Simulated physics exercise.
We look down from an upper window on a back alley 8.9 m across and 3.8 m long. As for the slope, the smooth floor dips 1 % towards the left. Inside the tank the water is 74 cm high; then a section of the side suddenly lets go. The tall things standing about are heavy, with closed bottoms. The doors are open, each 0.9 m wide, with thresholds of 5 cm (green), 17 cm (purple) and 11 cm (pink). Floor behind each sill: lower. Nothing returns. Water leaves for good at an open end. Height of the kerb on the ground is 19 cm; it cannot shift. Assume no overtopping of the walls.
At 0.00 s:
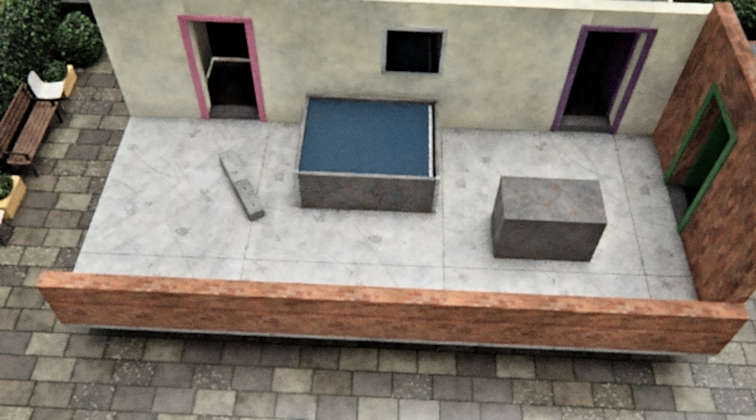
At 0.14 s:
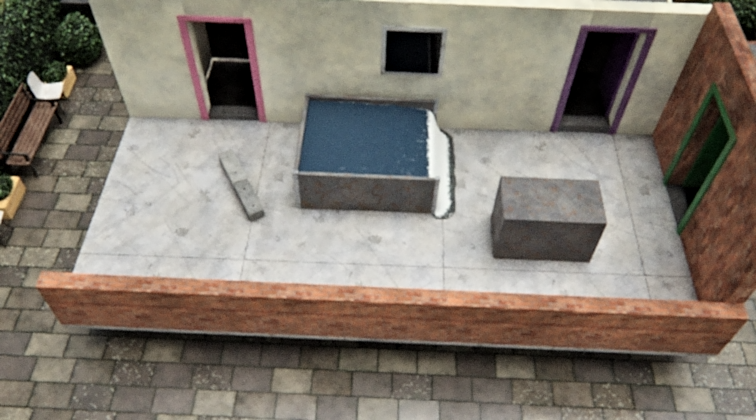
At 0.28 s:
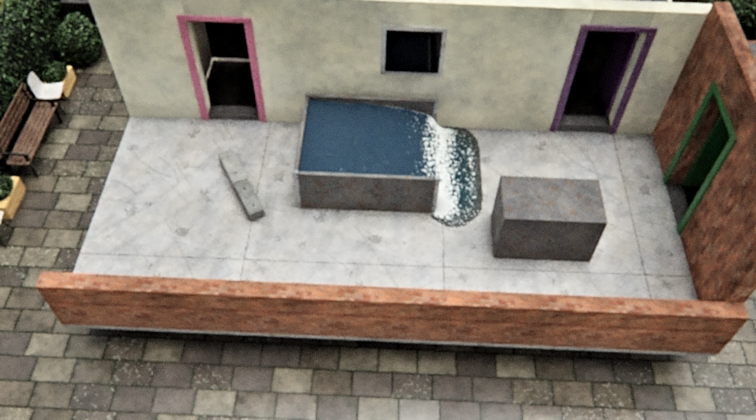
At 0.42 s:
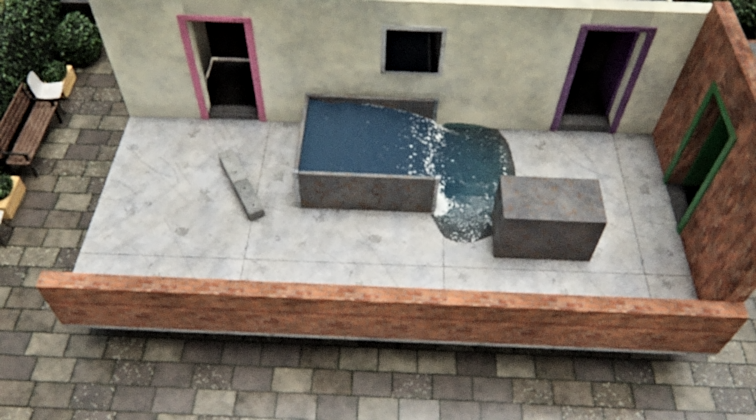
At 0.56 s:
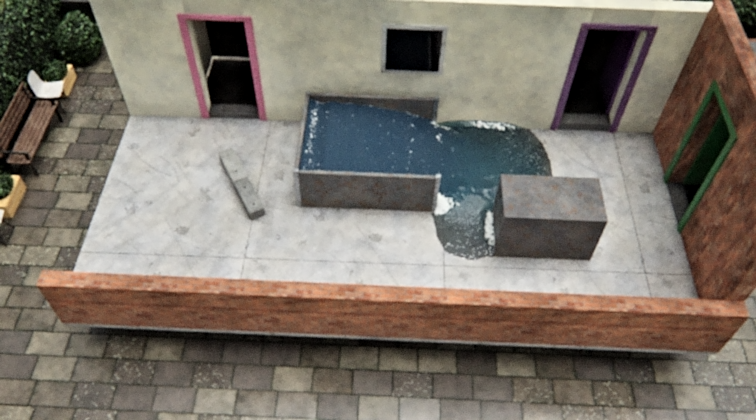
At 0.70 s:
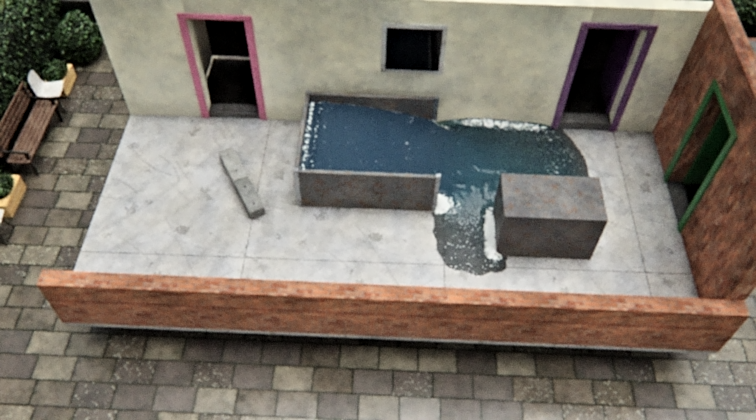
Water pours from the tank's open right side and spreads across the floor around a block.
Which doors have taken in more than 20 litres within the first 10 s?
One by one: My guess for the green door: Enough to count; my guess for the purple door: Enough to count; my guess for the pink door: Not enough to count.
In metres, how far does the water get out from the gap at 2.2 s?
Distance: Approx. 4.6 m.
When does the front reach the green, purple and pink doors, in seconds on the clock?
Green 1.1 s, purple 0.8 s, pink 7.5 s.
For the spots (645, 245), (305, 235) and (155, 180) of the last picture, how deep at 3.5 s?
Listed order: 13 / 0 / 0 cm.
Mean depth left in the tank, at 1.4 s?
Roughly 38 cm on average.
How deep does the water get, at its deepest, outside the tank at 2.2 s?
Around 46 centimetres deep.
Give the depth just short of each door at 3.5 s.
Depths in cm: Green 22, purple 26, pink 0.
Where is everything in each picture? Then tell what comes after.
The first picture shows still water, 74 cm deep, in the tank at (370, 138).
In the second picture, water pours out at (432, 163) and has run 0.9 m, to (437, 216); deepest outside 33 cm, 74 cm at the tank's back.
In the third picture, water pours out at (432, 163) and has run 1.1 m, to (456, 128); deepest outside 39 cm, 74 cm at the tank's back.
In the fourth picture, water pours out at (432, 164) and has run 1.5 m, to (491, 230); deepest outside 34 cm, 74 cm at the tank's back.
In the fifth picture, water pours out at (432, 163) and has run 1.9 m, to (543, 213); deepest outside 34 cm, 68 cm at the tank's back.
In the sixth picture, the front is at (585, 193), 2.5 m from the gap at (433, 163); 5.3 m2 of floor is under water; 61 cm left at the back of the tank.
After 1.4 s water covers 30 % of the floor and is deepest (42 cm) near (646, 132); green door 13 cm at the sill, 27 L in, purple door 13 cm at the sill, 0 L in, pink door not reached.
After 2.2 s water covers 40 % of the floor and is deepest (46 cm) near (644, 162); green door 28 cm at the sill, 172 L in, purple door 15 cm at the sill, 0 L in, pink door not reached.
After 3.5 s water covers 50 % of the floor and is deepest (29 cm) near (685, 323); green door 22 cm at the sill, 393 L in, purple door 26 cm at the sill, 22 L in, pink door not reached.
After 6.0 s water covers 70 % of the floor and is deepest (17 cm) near (672, 323); green door 10 cm at the sill, 501 L in, purple door 9 cm at the sill, 43 L in, pink door not reached.
After 10.0 s water covers 95 % of the floor and is deepest (8 cm) near (440, 132); green door 5 cm at the sill, 531 L in, purple door 7 cm at the sill, 43 L in, pink door 3 cm at the sill, 0 L in.
